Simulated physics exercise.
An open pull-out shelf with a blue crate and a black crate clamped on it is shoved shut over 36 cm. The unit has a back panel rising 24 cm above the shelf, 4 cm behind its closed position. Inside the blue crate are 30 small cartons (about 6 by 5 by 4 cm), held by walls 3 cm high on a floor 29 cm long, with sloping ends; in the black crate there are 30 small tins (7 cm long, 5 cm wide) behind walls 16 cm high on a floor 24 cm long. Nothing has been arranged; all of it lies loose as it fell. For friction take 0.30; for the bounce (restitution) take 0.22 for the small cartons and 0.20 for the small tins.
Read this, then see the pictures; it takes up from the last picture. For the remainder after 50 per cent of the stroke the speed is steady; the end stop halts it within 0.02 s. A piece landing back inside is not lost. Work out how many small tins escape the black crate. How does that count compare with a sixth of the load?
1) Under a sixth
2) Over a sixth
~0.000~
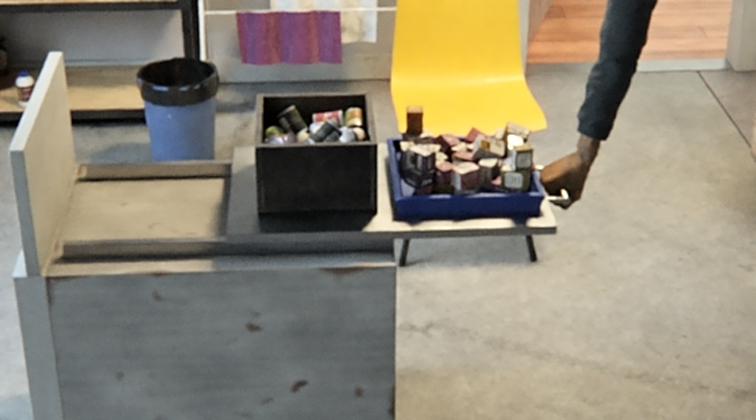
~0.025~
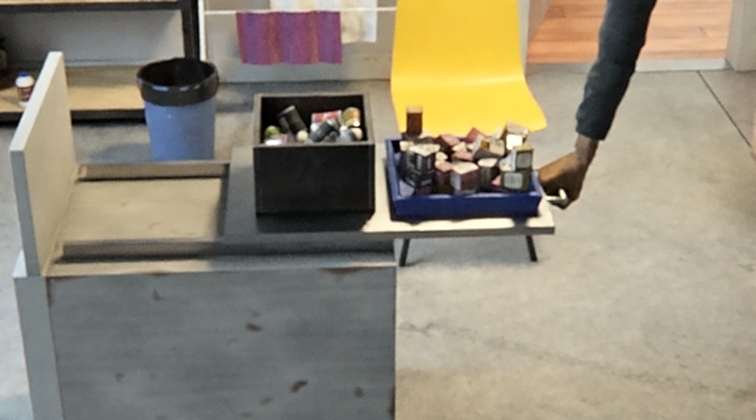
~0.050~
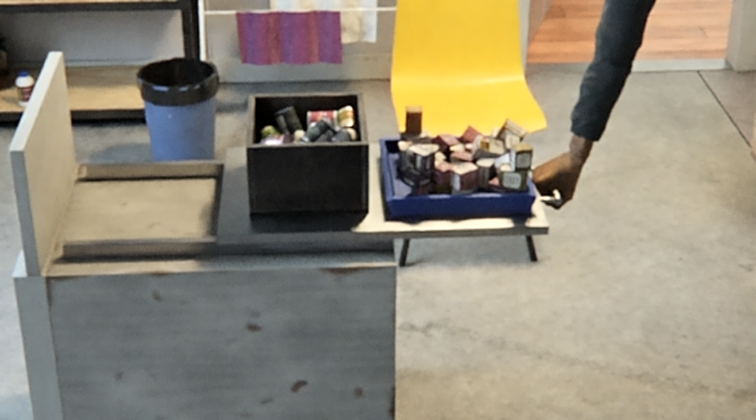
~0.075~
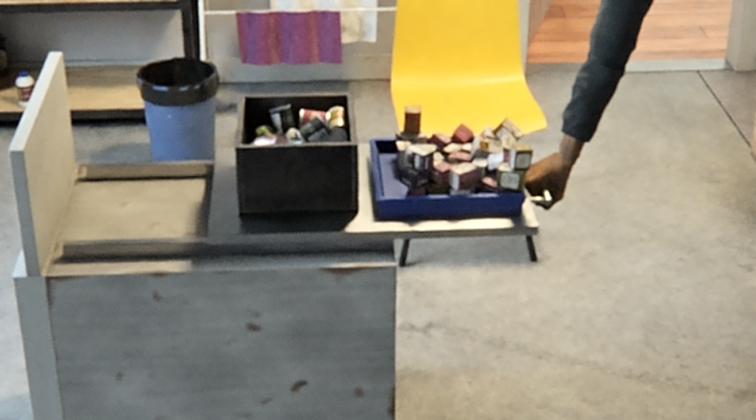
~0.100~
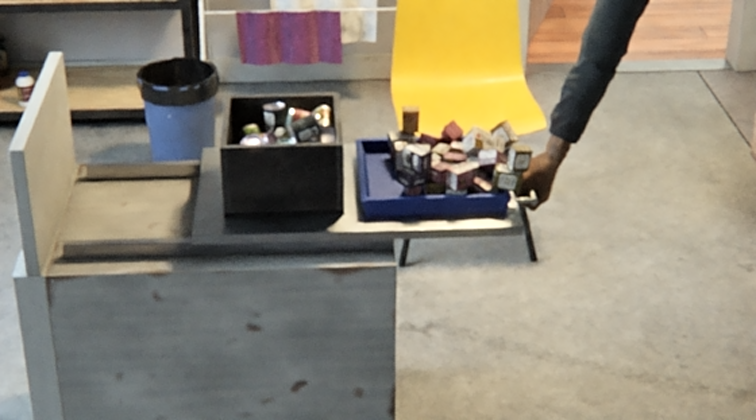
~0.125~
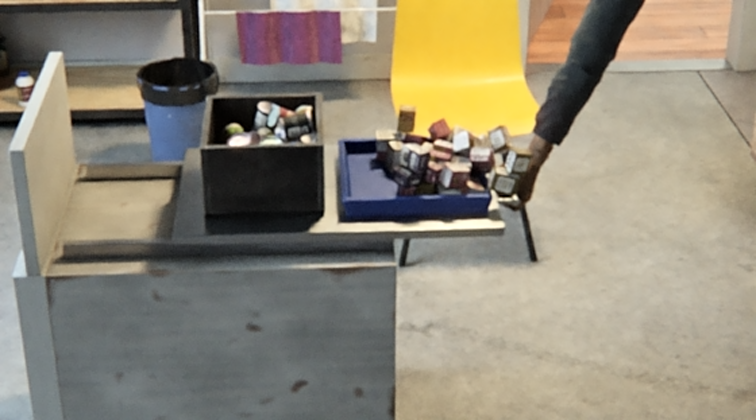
Answer: 1.
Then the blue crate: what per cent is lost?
The blue crate loses 50 percent of its load.
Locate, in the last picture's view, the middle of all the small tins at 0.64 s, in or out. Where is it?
In the last view they're centred near (151, 158).
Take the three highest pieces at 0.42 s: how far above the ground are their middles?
Height, averaged: Around 96 cm.
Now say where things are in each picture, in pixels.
In the first picture (places track the rim corner closest to us here), black crate (261, 145); blue crate (401, 198); 0 cm pushed; all still inside.
Black crate (259, 145); blue crate (399, 198); 0 cm pushed, in the second picture.
Black crate (252, 146); blue crate (392, 198); 2 cm pushed, in the third picture.
Black crate (241, 146); blue crate (382, 198); 4 cm pushed, in the fourth picture.
Black crate (226, 146); blue crate (367, 198); 8 cm pushed; 2 out, the lowest carton at (504, 135), in the fifth picture.
Black crate (206, 147); blue crate (348, 199); 12 cm pushed; 3 out, the lowest carton at (500, 140), in the sixth picture.
After 0.22 s, the shelf hits its stop.
After 0.30 s, the blue crate is down by 10 of 30 and the black crate has all 30.
After 0.42 s, the blue crate is down by 13 of 30 and the black crate has all 30.
After 0.64 s, the blue crate is down by 14 of 30 and the black crate is down by 2 of 30.
Outcome (at 1.07 s), the blue crate is down by 15 of 30 and the black crate is down by 2 of 30. Asked share, 2 of 30, 7 per cent.
